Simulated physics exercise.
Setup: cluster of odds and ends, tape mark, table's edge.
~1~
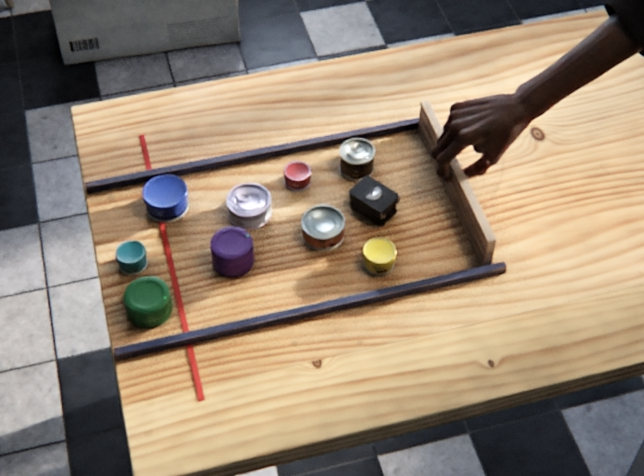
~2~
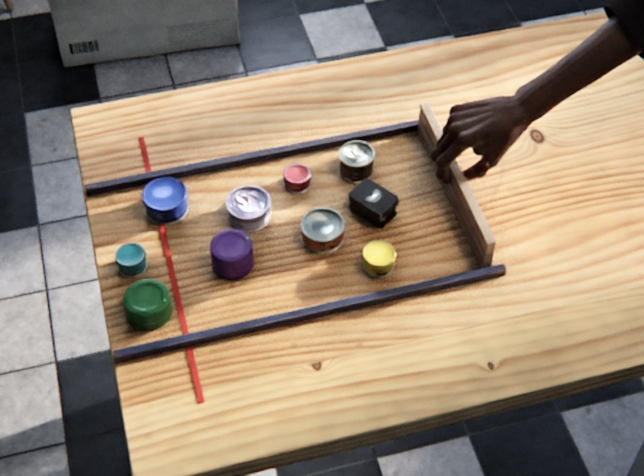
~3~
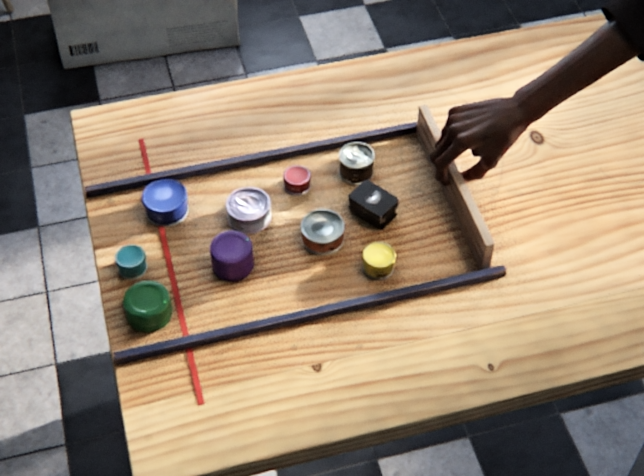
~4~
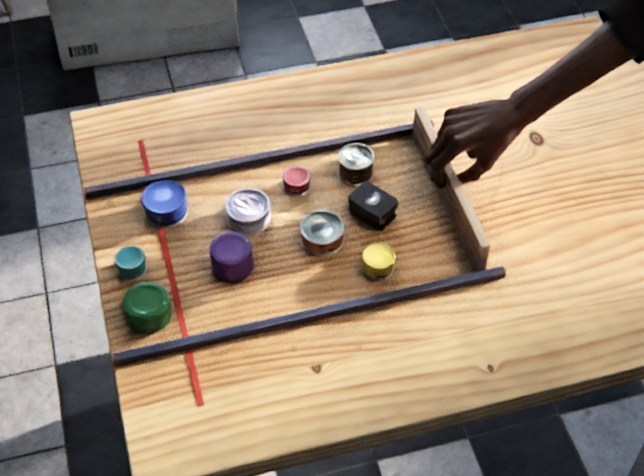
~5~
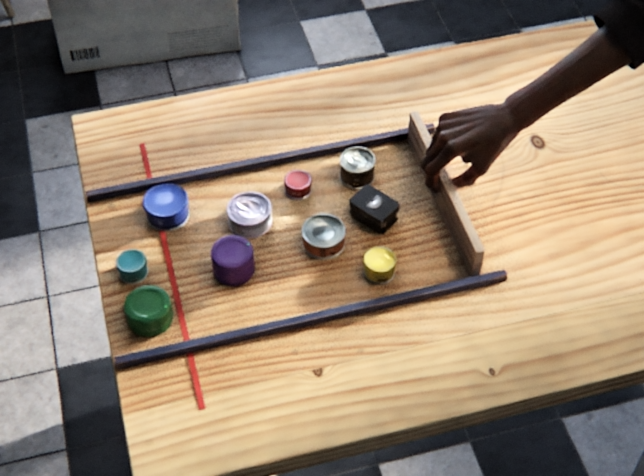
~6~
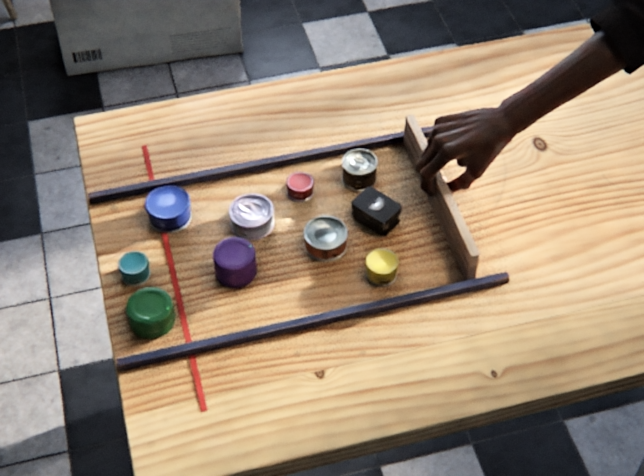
A dark-skinned hand on the right slid a wooden board slightly left between two dark rails, while the colourful tins and lids ahead of it, some near a red tape line, stayed practically still.
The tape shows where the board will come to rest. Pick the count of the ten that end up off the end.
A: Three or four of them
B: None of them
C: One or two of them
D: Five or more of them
(C) One or two of them.
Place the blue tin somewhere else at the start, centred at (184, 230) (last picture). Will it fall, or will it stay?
From that start, the object then does not stay.
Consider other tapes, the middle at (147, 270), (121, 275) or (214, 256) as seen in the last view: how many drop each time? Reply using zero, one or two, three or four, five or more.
The falls would be five or over; five or over; no fall at all.
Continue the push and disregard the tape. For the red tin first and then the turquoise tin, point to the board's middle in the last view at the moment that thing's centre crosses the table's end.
The middle would be close to (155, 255) and then close to (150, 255).
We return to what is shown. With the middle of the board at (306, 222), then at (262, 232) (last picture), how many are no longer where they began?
At the first point the count is 7, at the second it's 8.
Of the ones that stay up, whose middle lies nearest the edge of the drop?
That'd be the purple lid, foremost of the lot.
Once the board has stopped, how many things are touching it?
The count comes out at 4.
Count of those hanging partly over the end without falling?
Tally: 2.
Soon after, none off yet; turquoise tin at rest near (135, 269); green lid at rest near (151, 313); blue tin at rest near (169, 210).
After that, none off yet; turquoise tin at rest near (135, 269); green lid at rest near (151, 313); blue tin moving near (164, 211).
In the end, the number that fall off is one or two; gone, blue tin and green lid.
